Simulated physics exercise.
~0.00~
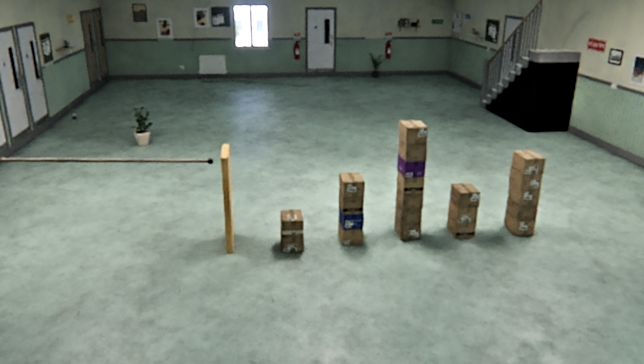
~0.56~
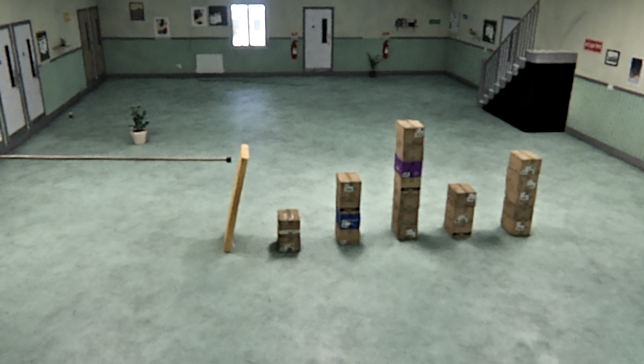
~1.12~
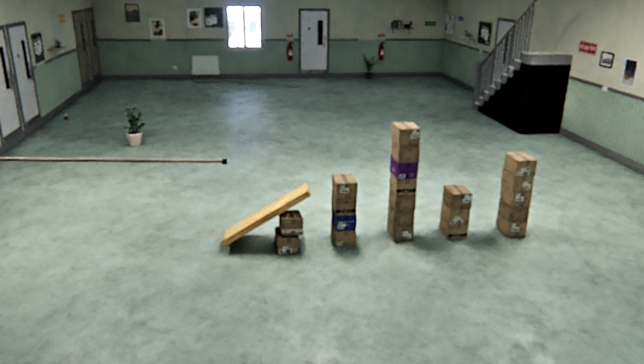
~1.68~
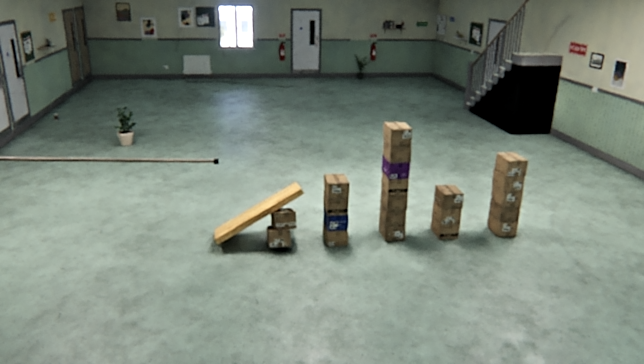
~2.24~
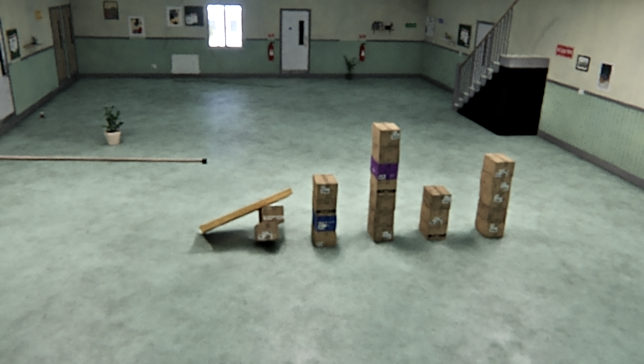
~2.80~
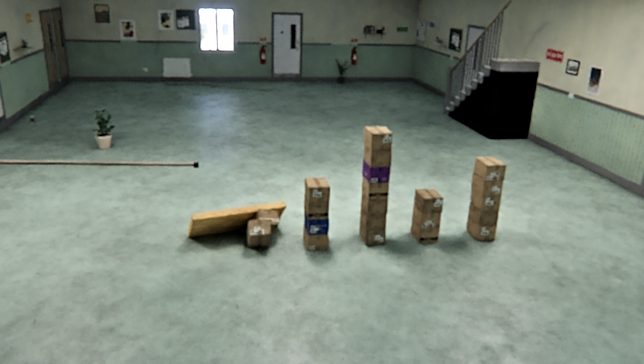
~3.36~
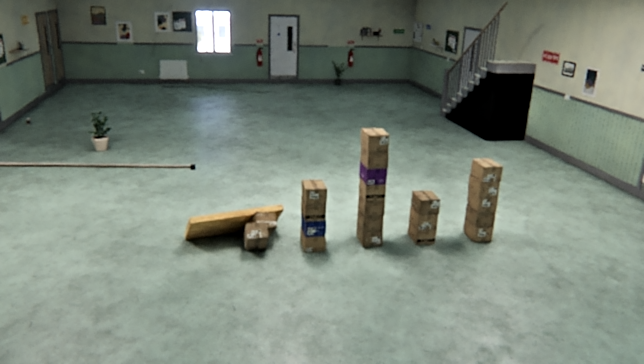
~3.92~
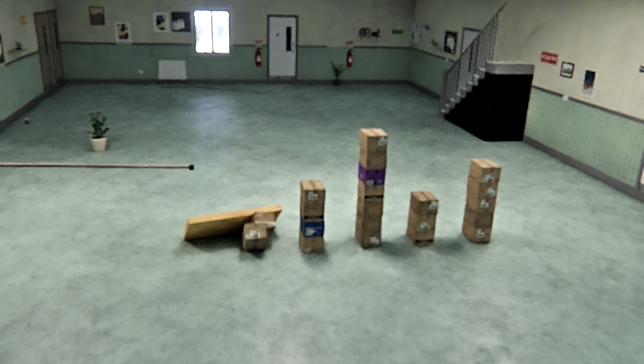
Wooden board pushed by a pole toppling onto the shortest stack of boxes, which slumps over while four taller stacks stay standing.
